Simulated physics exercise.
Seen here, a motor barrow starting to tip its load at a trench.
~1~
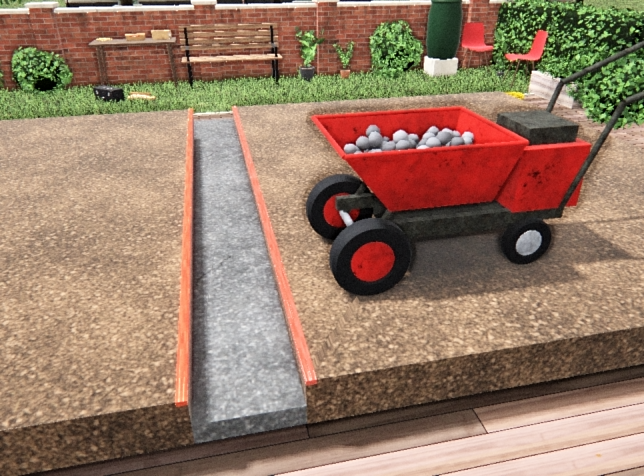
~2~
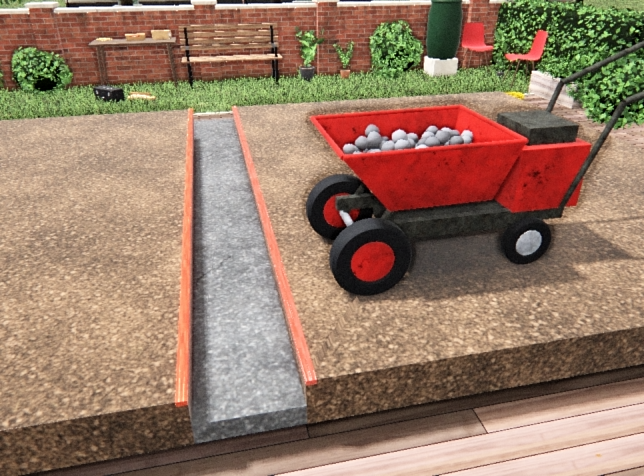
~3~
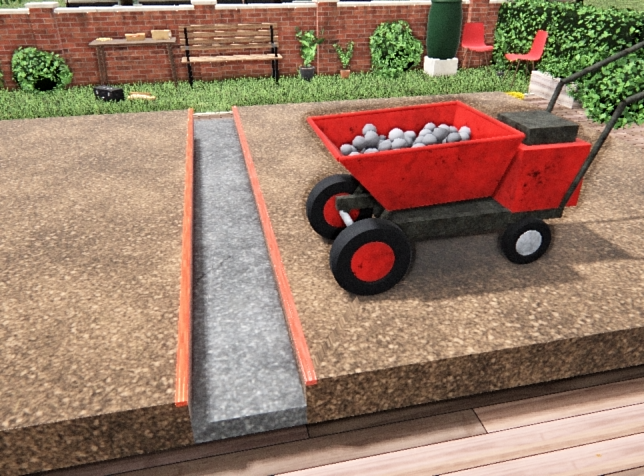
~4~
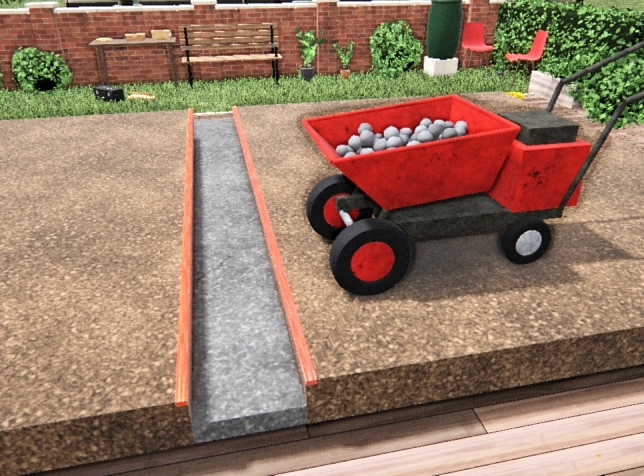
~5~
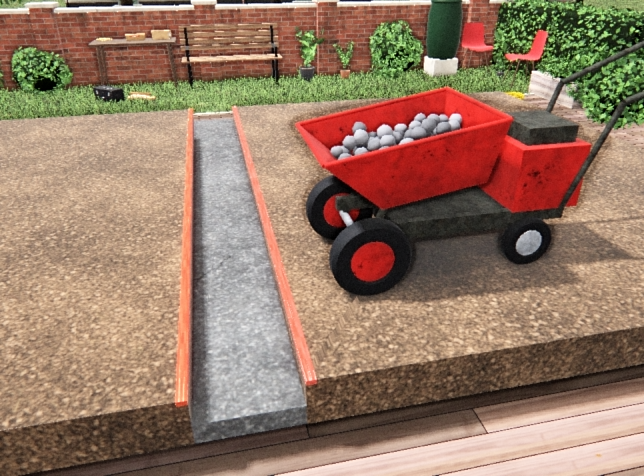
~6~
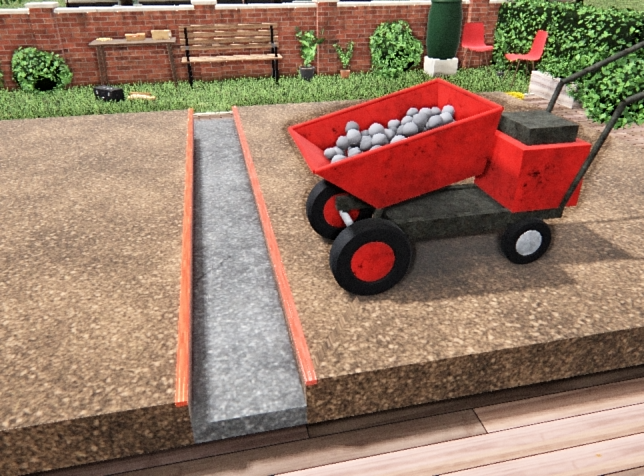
Red motor barrow standing beside a shallow trench, its skip of round grey cobbles gradually tilting down toward the left.
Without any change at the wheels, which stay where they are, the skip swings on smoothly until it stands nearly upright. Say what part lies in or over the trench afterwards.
The greater share will most likely fall into the trench.
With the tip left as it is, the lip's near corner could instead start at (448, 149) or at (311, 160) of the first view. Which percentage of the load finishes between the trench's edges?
30 and 60 percent, in that order.
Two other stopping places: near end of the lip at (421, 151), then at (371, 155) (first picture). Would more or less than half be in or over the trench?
First spot the bulk of it, second spot the bulk of it.
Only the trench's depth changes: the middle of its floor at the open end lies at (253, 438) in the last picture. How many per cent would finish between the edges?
That would give roughly 100 percent.
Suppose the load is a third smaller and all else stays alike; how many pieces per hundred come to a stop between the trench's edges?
100 per cent or thereabouts.
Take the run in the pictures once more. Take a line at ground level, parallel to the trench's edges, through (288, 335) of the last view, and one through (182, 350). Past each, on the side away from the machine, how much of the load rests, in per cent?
About 100 and 10 %.
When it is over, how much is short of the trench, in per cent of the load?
Result: Close to 0 %.
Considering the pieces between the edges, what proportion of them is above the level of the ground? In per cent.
15 per cent, near enough.
Shortly afterwards, skip tipped steeply; the whole lot in the skip.
Next, skip tipped steeply; the bulk in the skip; near a quarter in or heaped over the trench; only a few falling.
Some moments later, skip tipped right over; all but a few in or heaped over the trench; a little beyond it.
In the end, skip tipped right over; all but a few in or heaped over the trench; a little beyond it.
